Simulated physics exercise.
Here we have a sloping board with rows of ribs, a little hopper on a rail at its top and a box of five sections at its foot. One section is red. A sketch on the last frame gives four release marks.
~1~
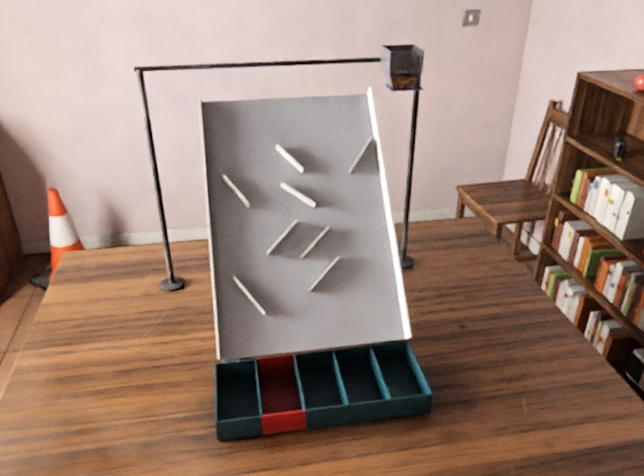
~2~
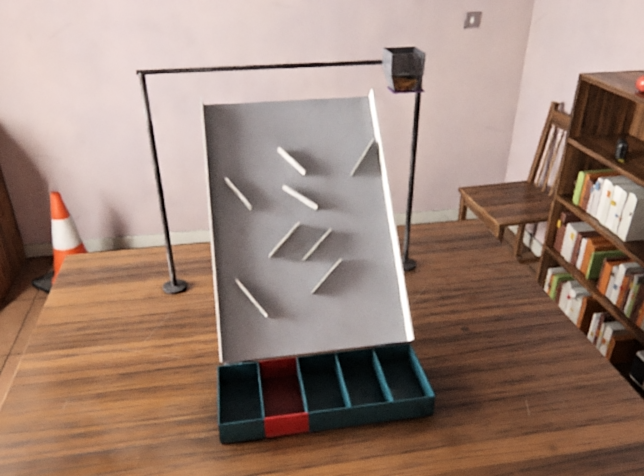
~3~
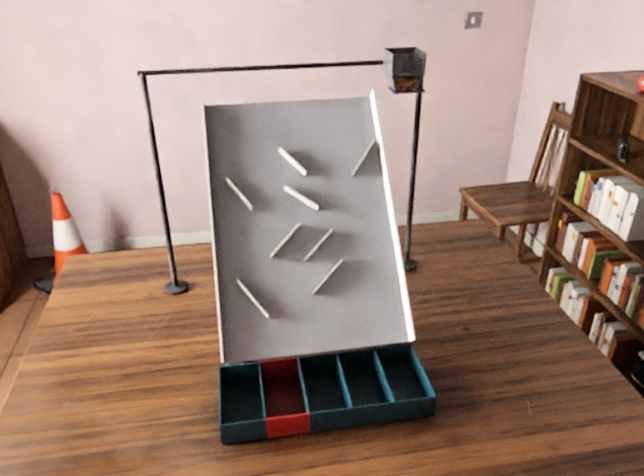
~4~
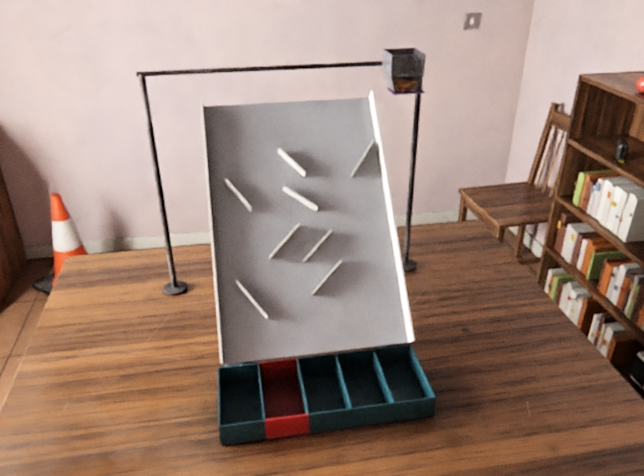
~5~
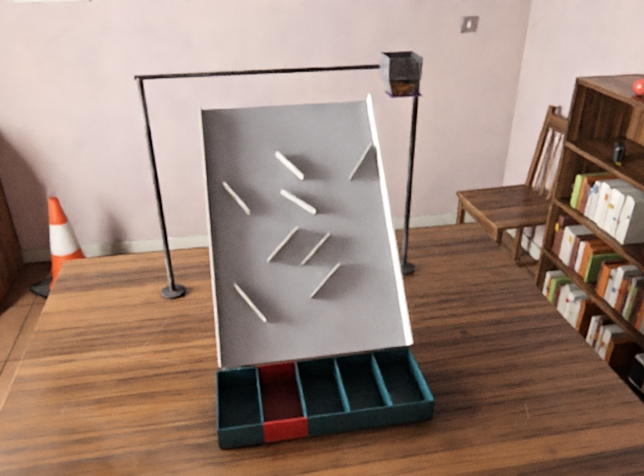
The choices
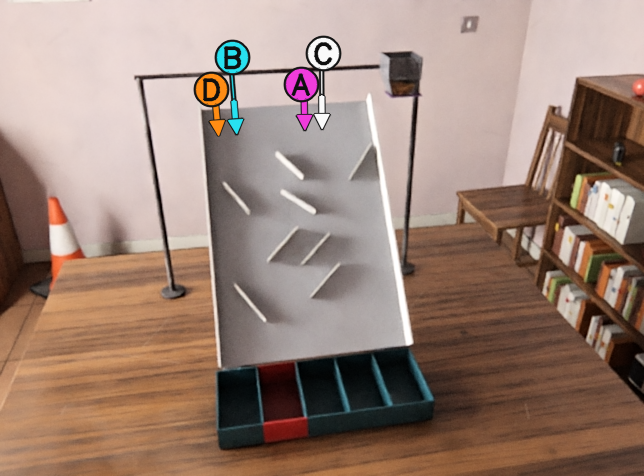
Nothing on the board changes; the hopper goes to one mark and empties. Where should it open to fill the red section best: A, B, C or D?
Mark B does it best.
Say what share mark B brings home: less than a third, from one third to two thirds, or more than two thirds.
Mark B gives from one third to two thirds.
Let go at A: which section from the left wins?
The fifth.
On the marked copy, mark A meets the board at (304, 124); mark B meets the board at (236, 128); mark C meets the board at (322, 123); mark D meets the board at (218, 129).
With A, close to a quarter in the red section, close to two thirds in other sections, a small share outside the box.
With B, close to half in the red section, close to half in other sections.
With C, close to a quarter in the red section, close to two thirds in other sections, a small share outside the box.
With D, close to a quarter in the red section, close to half in other sections, close to a quarter outside the box.
